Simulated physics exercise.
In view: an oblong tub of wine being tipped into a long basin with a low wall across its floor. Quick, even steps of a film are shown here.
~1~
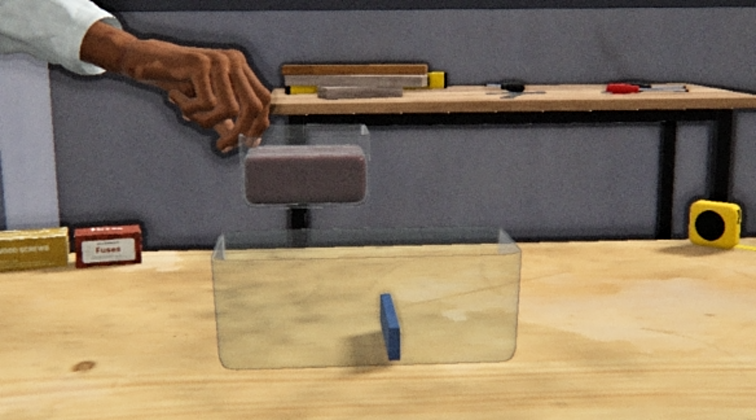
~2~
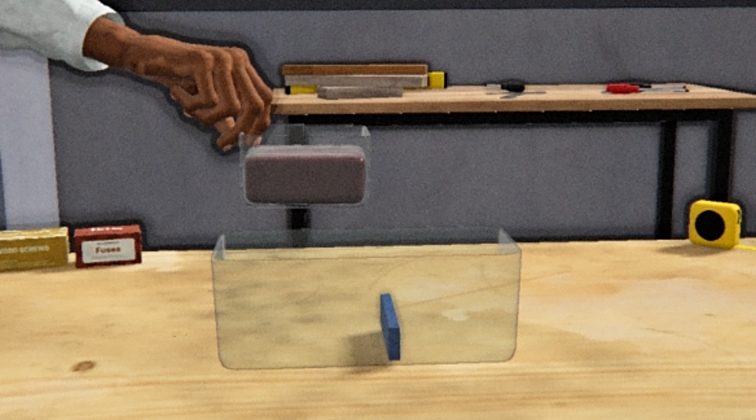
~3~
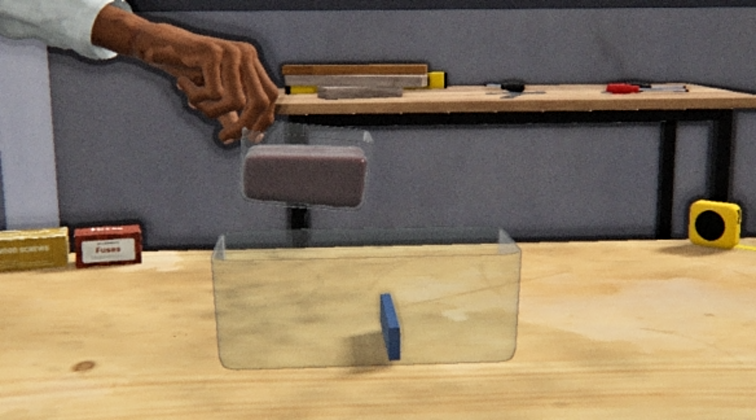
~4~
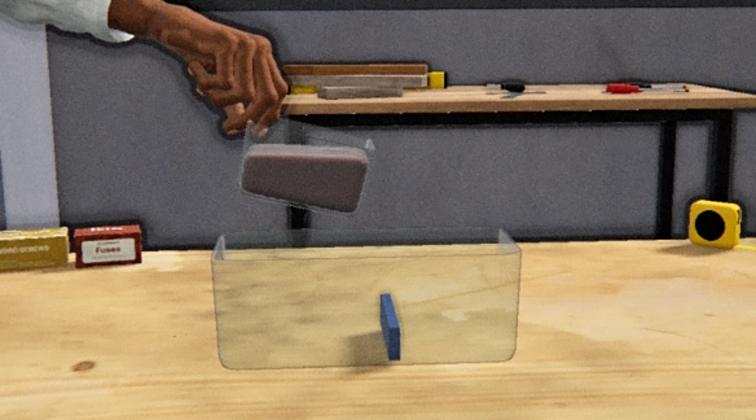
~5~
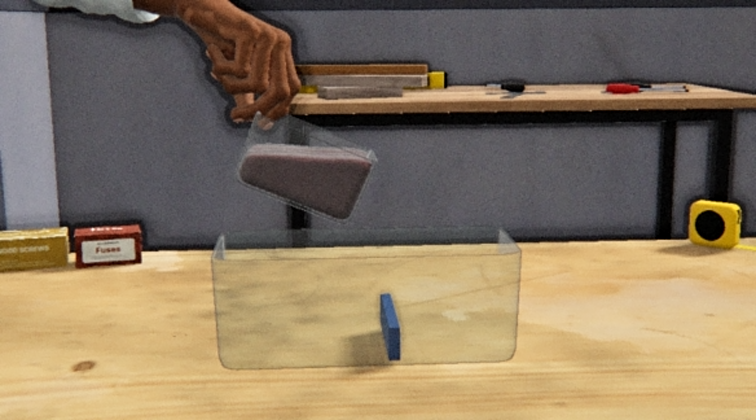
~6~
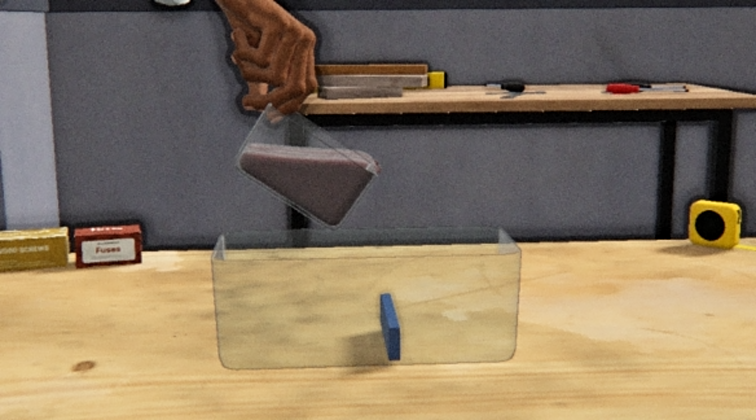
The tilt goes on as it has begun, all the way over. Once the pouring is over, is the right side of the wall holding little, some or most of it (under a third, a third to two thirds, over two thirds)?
It holds some.
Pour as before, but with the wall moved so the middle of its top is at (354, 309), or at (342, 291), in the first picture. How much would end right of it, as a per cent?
85 per cent first, then 95 per cent.
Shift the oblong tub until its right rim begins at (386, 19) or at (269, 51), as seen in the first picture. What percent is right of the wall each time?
75 % and 15 %.
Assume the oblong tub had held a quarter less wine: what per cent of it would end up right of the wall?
Close to 55 per cent.
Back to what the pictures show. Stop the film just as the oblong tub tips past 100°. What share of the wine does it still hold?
Some 20 in a hundred has yet to spill out.
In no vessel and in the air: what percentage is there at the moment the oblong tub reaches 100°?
It works out to about 15 percent.
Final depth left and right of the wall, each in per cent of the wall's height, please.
Left side: Approx. 30 %; right side: Approx. 60 %.
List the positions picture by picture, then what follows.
The first frame shows tilt 0°; pouring edge (366, 132); surface from (247, 153) to (364, 151); the long basin's rim runs from (217, 247) to (510, 241); the wall's top is at (390, 311).
The second frame shows tilt 2°; pouring edge (367, 133); surface from (246, 153) to (364, 152).
The third frame shows tilt 6°; pouring edge (369, 138); surface from (247, 152) to (365, 153).
The fourth frame shows tilt 13°; pouring edge (372, 147); surface from (246, 151) to (367, 154).
The fifth frame shows tilt 23°; pouring edge (373, 158); surface from (245, 151) to (371, 156).
The sixth frame shows tilt 34°; pouring edge (373, 171); surface from (245, 149) to (371, 159); 2 per cent is over the edge.
A moment on, the oblong tub is tipped right over and 19 per cent is still to pour, 13 is left of the wall and 54 right of it.
Next, the oblong tub is tipped right over and 2 per cent is still to pour, 34 is left of the wall and 62 right of it.
Then the oblong tub is tipped right over and 0 per cent is still to pour, 39 is left of the wall and 61 right of it.
Later the oblong tub is tipped right over and 0 per cent is still to pour, 40 is left of the wall and 60 right of it.
Finally, 40 per cent lies left of the wall, 59 right of it and 0 outside.
